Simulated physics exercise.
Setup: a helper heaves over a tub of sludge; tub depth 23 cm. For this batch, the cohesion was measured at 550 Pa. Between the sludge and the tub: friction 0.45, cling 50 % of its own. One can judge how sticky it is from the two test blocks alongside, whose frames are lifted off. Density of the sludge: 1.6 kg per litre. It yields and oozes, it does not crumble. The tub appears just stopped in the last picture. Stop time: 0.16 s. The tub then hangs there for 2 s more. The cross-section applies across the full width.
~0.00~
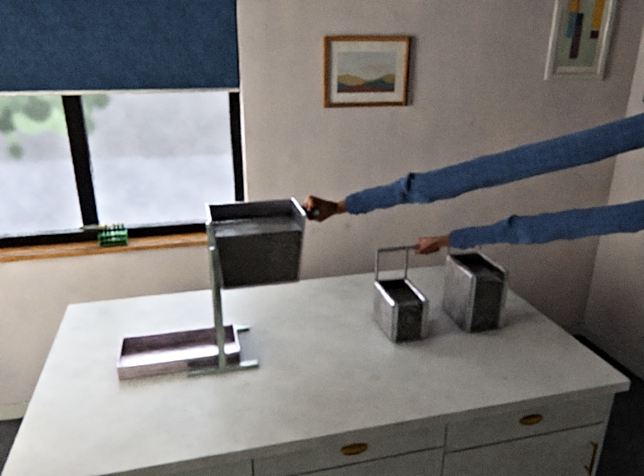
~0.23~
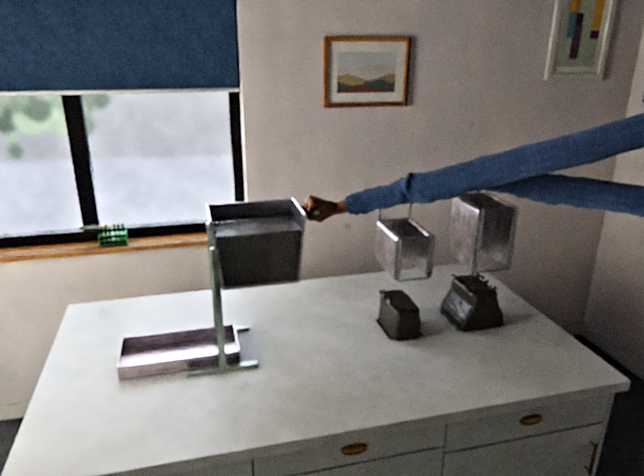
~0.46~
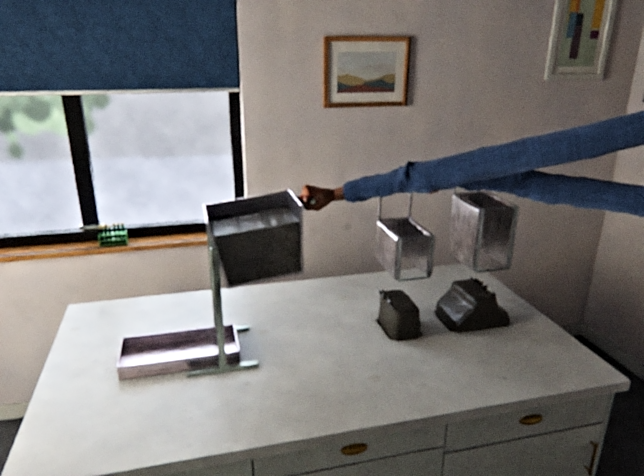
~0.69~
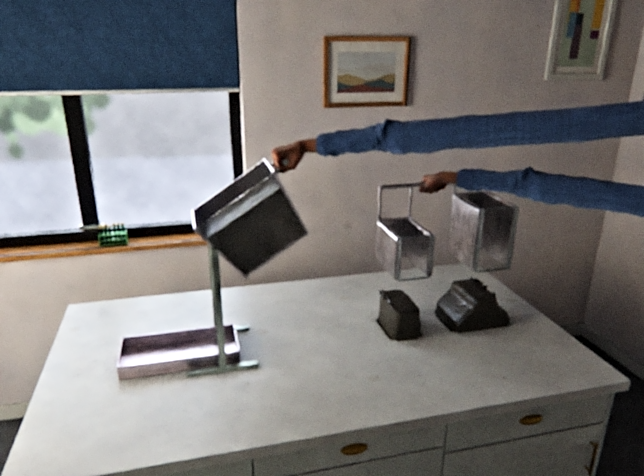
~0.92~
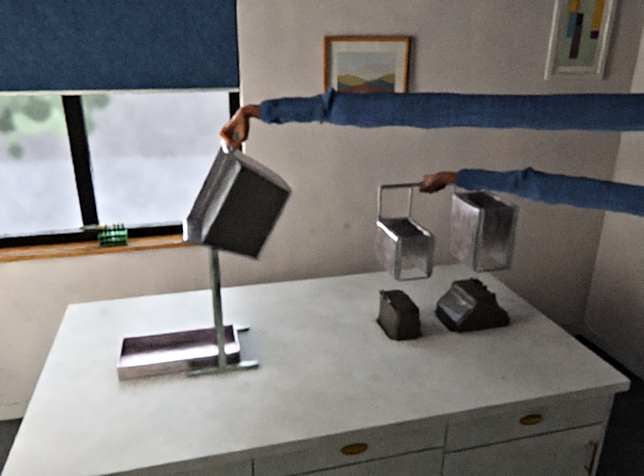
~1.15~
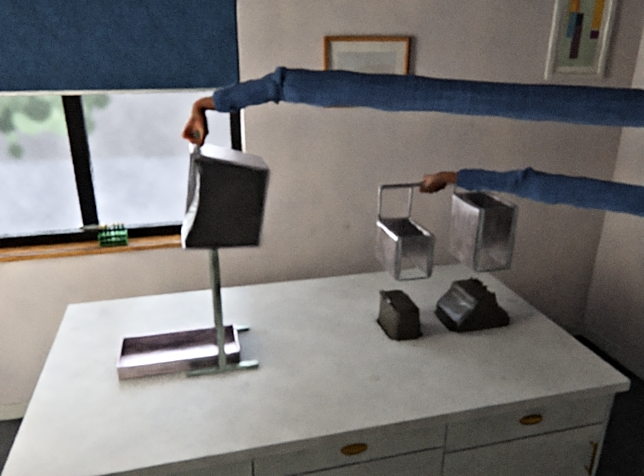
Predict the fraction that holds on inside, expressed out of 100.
Around 51 out of 100.
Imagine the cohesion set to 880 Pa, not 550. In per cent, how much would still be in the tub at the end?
Then about 70 %.
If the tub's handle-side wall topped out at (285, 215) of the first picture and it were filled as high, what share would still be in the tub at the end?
In that case some 70 per cent.
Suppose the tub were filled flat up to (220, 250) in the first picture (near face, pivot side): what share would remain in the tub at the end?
Around 75 per cent.
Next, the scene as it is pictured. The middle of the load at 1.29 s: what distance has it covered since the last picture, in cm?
I'd put the distance at about 5 centimetres.
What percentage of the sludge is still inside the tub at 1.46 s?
About 60 %.
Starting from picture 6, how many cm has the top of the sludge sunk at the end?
Roughly 12 cm.
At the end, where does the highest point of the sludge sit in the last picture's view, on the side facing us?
Peak location: Approx. (242, 211).
After 1.29 s, the tub is at 81 degrees and holds 85 %.
After 1.46 s, the tub is at 81 degrees and holds 61 %.
After 1.63 s, the tub is at 81 degrees and holds 51 %.
After 1.80 s, the tub is at 81 degrees and holds 51 %.
After 3.15 s, the tub is at 81 degrees and holds 51 %.
